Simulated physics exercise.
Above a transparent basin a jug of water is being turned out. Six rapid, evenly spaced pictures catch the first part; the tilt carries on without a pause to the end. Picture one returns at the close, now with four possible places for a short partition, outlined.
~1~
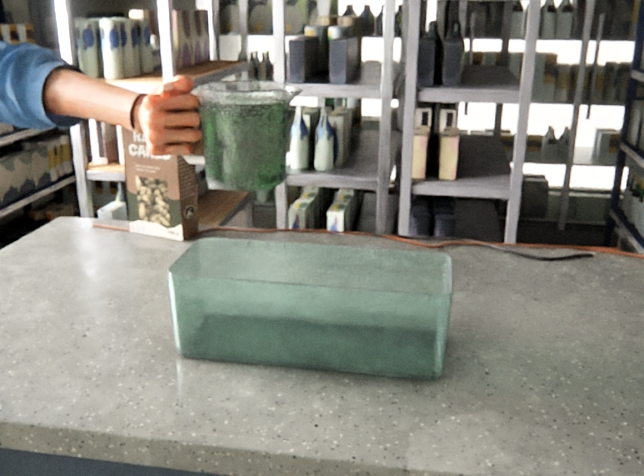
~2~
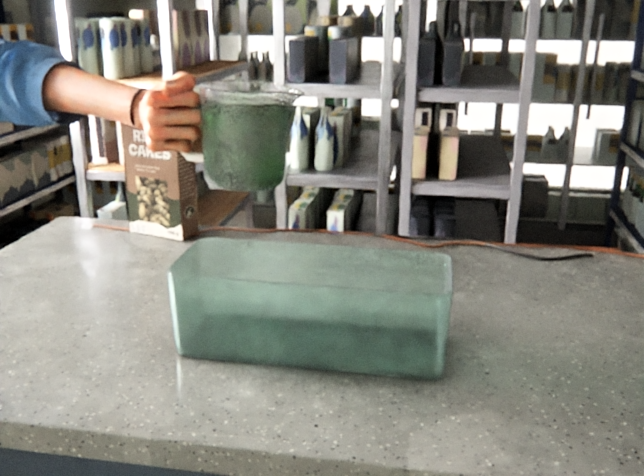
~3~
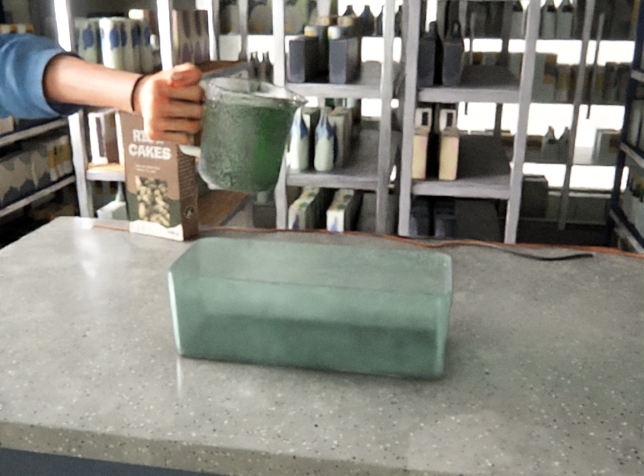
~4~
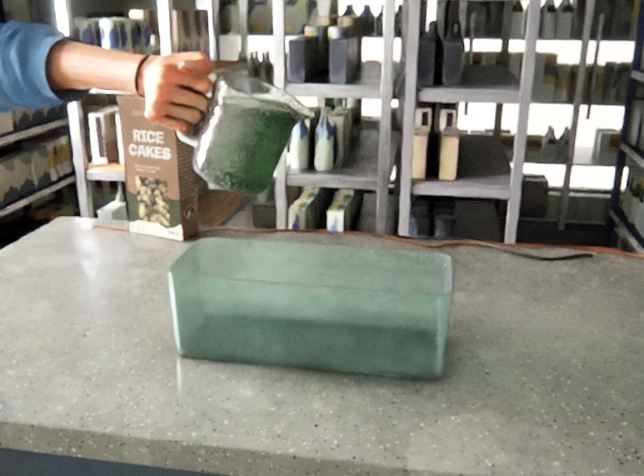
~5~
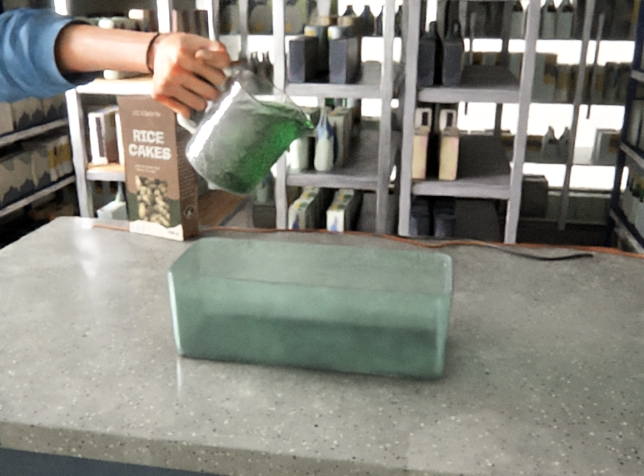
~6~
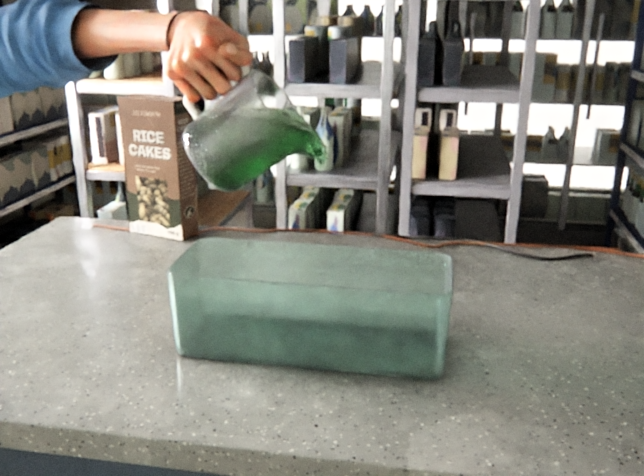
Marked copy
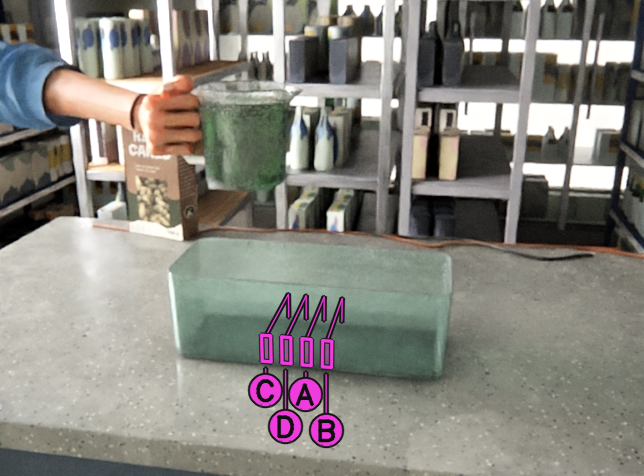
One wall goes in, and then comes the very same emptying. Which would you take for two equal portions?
B beats the others.
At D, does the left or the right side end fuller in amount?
The right one.
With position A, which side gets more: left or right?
The right one.
On the marked copy, A at (305, 372); B at (326, 374); C at (265, 368); D at (285, 370).
With A, about 17 % ends left of the wall and 79 % right of it; 4 % is lost outside.
With B, about 46 % ends left of the wall and 49 % right of it; 5 % is lost outside.
With C, about 11 % ends left of the wall and 84 % right of it; 5 % is lost outside.
With D, about 8 % ends left of the wall and 87 % right of it; 5 % is lost outside.
